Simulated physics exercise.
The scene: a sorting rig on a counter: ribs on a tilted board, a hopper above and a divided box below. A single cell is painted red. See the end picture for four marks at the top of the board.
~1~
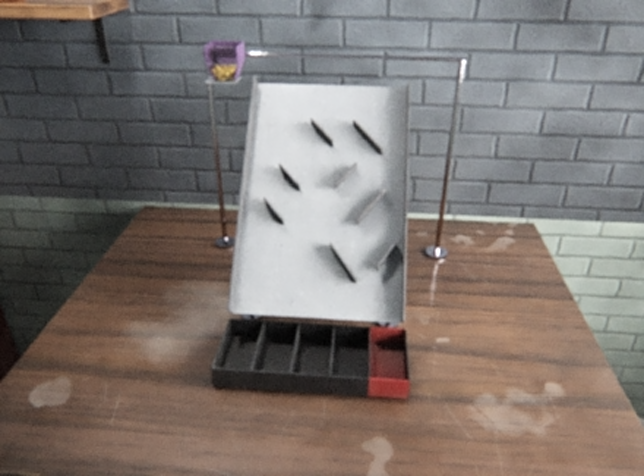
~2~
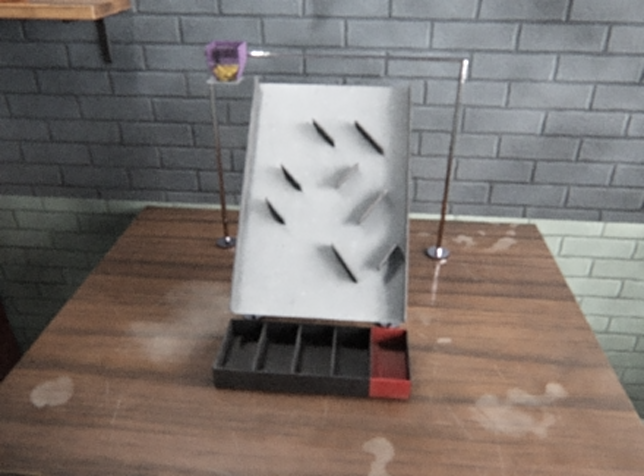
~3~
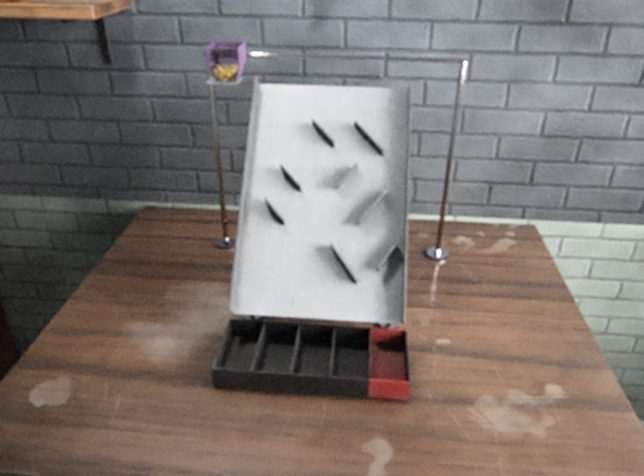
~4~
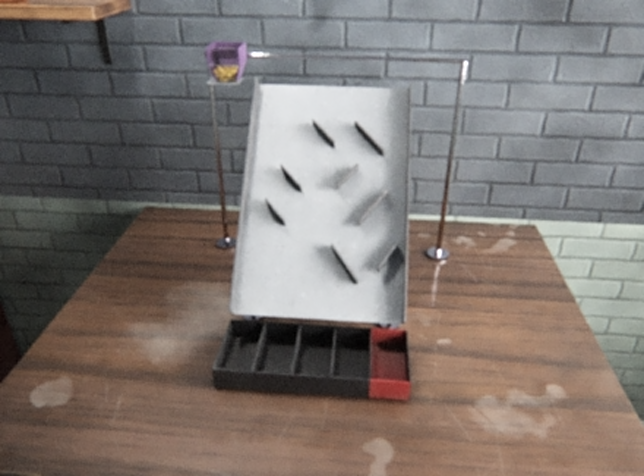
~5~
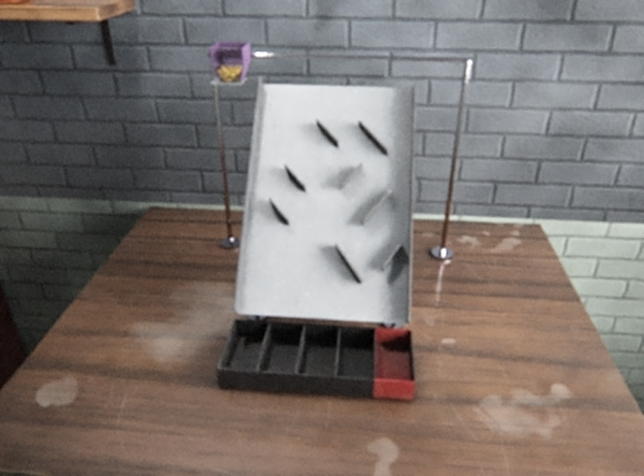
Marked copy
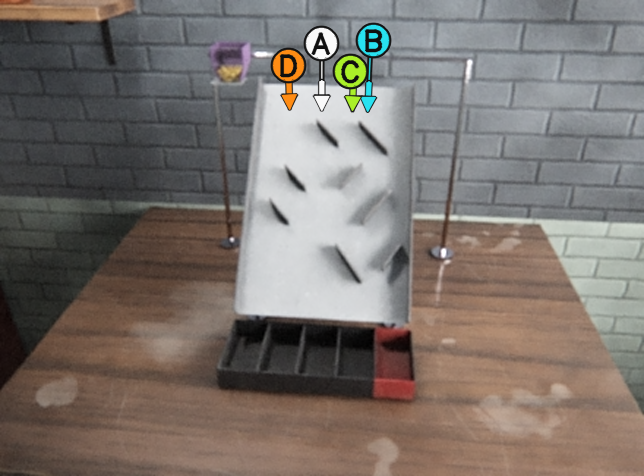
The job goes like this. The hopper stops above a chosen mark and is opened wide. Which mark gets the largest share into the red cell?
Mark B does it best.
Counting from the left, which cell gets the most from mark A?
The third.
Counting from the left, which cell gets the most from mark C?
It is the second one.
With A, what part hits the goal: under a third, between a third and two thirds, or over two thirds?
Mark A gives under a third.
On the marked copy, mark A meets the board at (321, 105); mark B meets the board at (367, 106); mark C meets the board at (352, 105); mark D meets the board at (289, 104).
Choosing A, a small part in the red cell, most in other cells, a stray few outside the box.
Choosing B, about a third in the red cell, about half in other cells, a small part held on the board.
Choosing C, about a quarter in the red cell, most in other cells, a stray few outside the box.
Choosing D, a small part in the red cell, most in other cells, a small part outside the box.
